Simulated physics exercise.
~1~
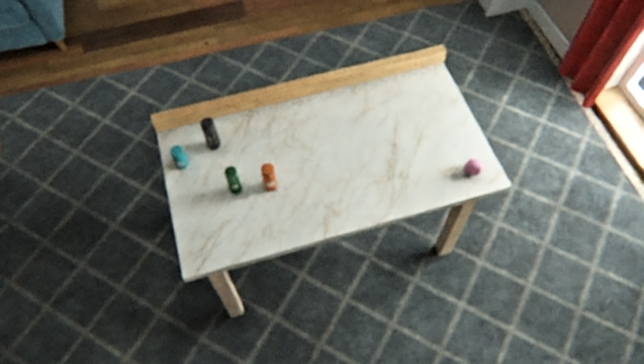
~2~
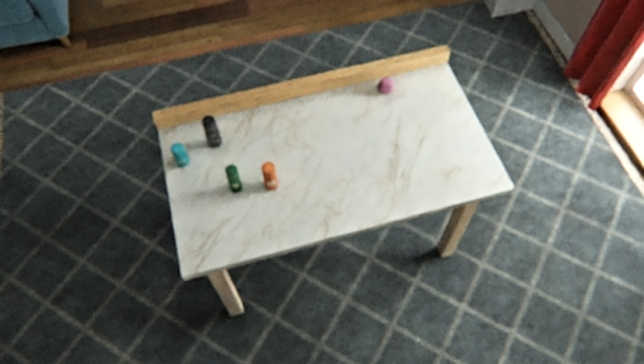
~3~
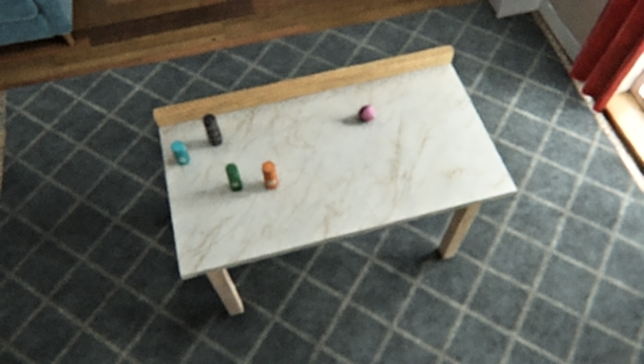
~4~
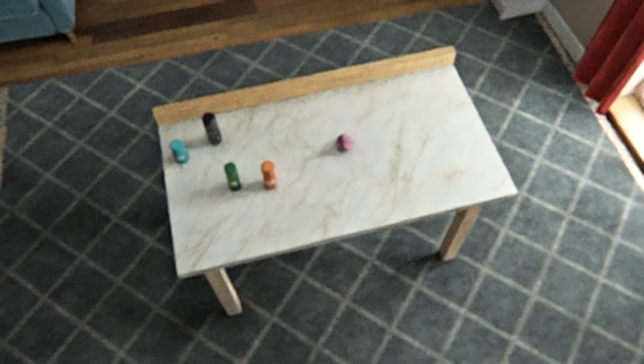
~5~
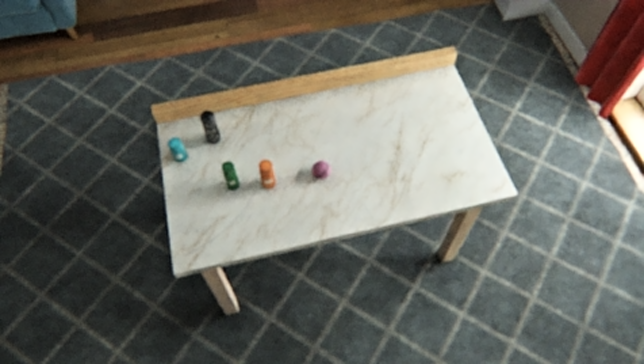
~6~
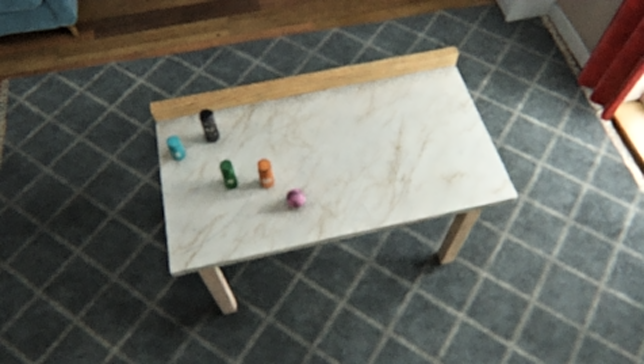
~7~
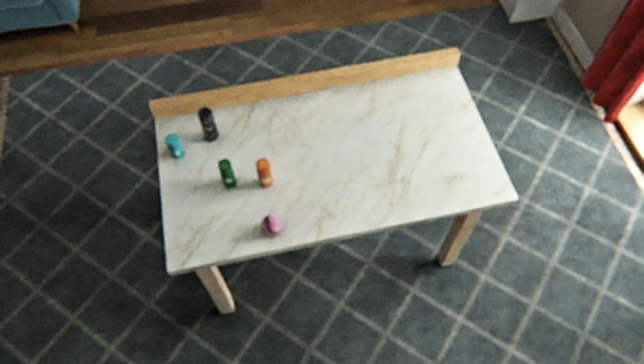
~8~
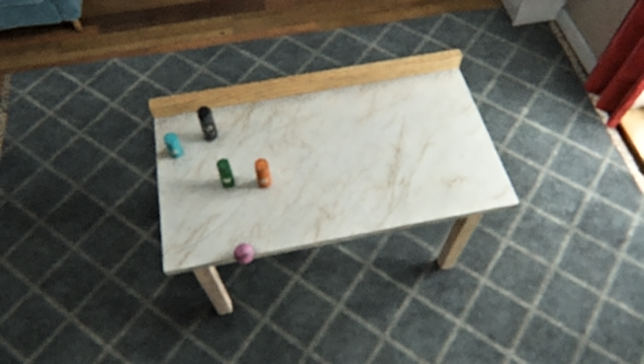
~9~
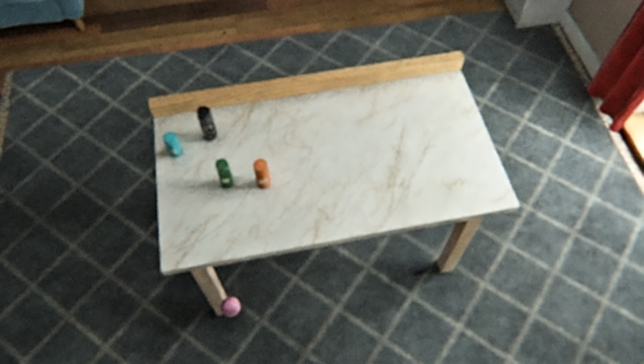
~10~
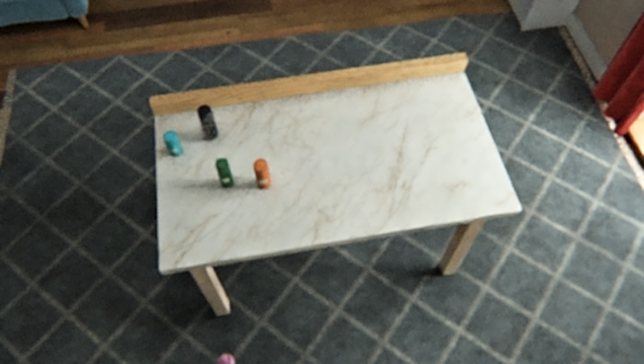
A pink ball shot to the wooden strip along the table's back edge, bounced off and rolled toward the front left past the orange and green shakers, then dropped over the front edge toward the rug, while the shakers and black can stayed put.
